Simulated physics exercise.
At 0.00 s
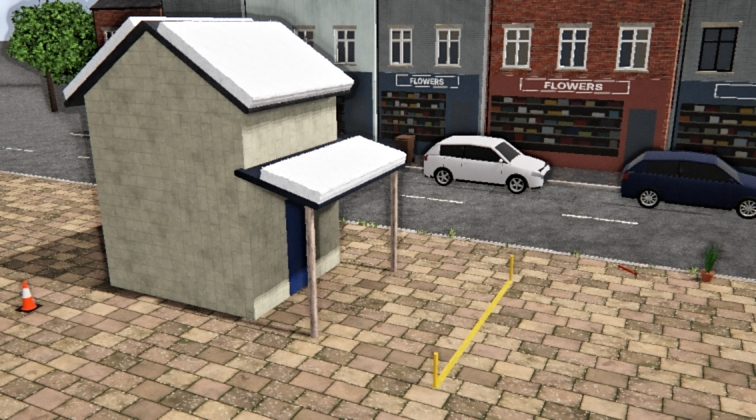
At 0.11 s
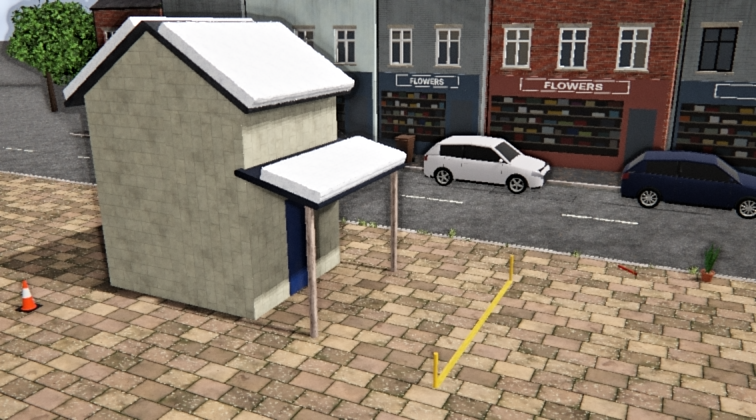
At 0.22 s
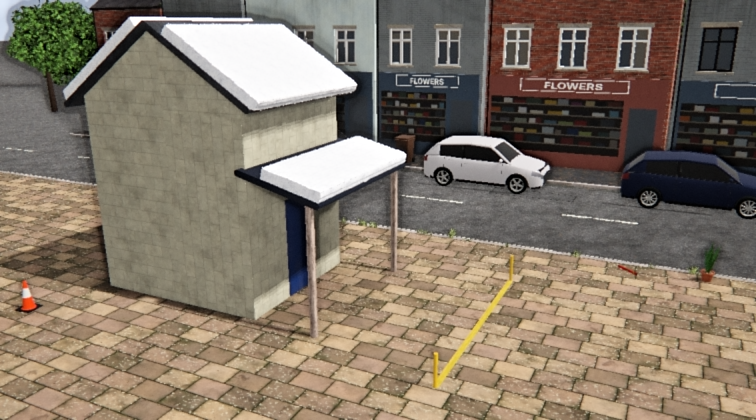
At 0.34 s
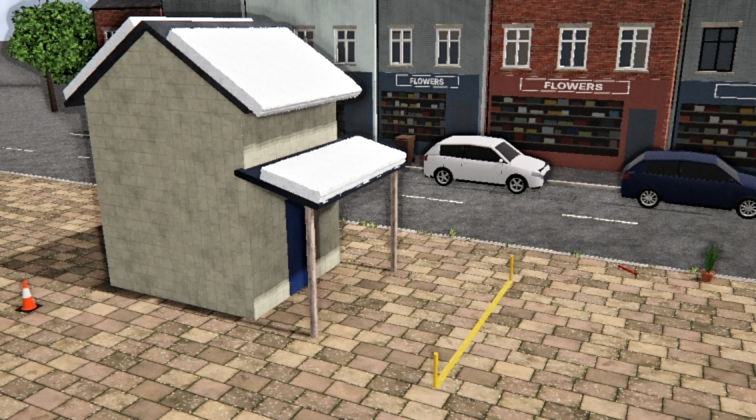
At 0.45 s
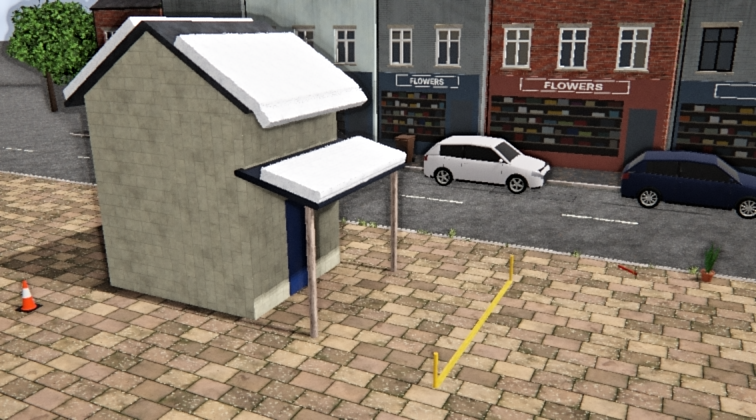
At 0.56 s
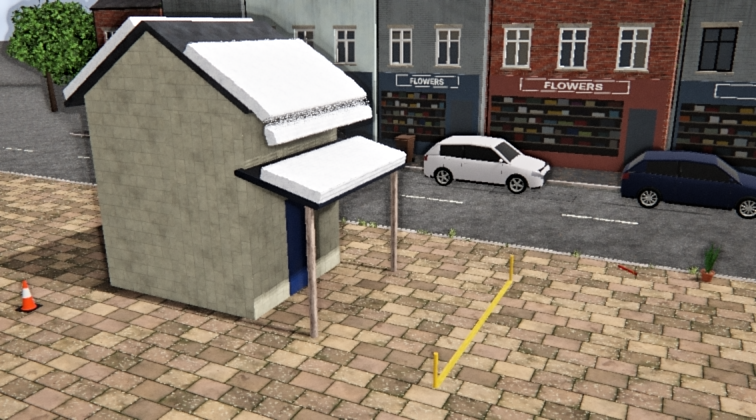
On a paved square beside a street of shops, a small building stands with thick white snow on its upper roof and on the lower porch roof. The upper slab slides slowly down the right-hand slope, baring dark roof near the ridge, then juts past the edge and cracks along its front.
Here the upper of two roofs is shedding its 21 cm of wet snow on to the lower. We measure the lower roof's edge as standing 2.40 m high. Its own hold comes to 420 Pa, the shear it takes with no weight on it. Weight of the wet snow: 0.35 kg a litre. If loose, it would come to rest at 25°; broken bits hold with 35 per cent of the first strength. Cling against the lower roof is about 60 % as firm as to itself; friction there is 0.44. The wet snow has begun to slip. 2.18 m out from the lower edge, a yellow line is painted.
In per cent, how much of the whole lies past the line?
30 per cent.
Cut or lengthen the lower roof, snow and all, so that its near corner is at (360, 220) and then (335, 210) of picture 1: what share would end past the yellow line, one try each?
First 20 per cent, second 30 per cent.
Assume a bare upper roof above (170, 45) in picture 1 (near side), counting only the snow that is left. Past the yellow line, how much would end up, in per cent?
Result: Approx. 25 % past the line.
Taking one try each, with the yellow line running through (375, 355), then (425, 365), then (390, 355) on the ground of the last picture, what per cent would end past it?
Respectively about 60 in a hundred, 40 in a hundred and 50 in a hundred.
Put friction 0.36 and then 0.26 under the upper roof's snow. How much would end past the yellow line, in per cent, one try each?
First some 16 %, after that some 25 %.
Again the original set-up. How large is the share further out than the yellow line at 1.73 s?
Roughly 4 per cent.
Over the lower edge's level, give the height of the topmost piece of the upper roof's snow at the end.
Looks like around 0.5 m above that edge.
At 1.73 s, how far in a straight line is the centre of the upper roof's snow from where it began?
Straight-line shift: Around 5.2 m.
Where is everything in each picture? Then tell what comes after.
In the first frame, front end of the wet snow at (250, 100).
In the second frame, front end of the wet snow at (251, 101), its middle shifted 2.5 cm, 1 % of it past the upper edge, in one piece.
In the third frame, front end of the wet snow at (254, 104), its middle shifted 10 cm, 5 % of it past the upper edge, in one piece.
In the fourth frame, front end of the wet snow at (260, 110), its middle shifted 23 cm, 11 % of it past the upper edge, in one piece.
In the fifth frame, front end of the wet snow at (267, 118), its middle shifted 41 cm, 19 % of it past the upper edge, cracking.
In the sixth frame, front end of the wet snow at (275, 135), its middle shifted 65 cm, 30 % of it past the upper edge, cracking.
By 1.10 s, none is below the lower edge and 0 % is past the line.
By 1.73 s, 66 % is below the lower edge and 4 % is past the line.
By 2.37 s, 66 % is below the lower edge and 30 % is past the line.
By 3.00 s, 66 % is below the lower edge and 30 % is past the line.
By 3.10 s, at the end, 66 % is below the lower edge and 30 % is past the line.
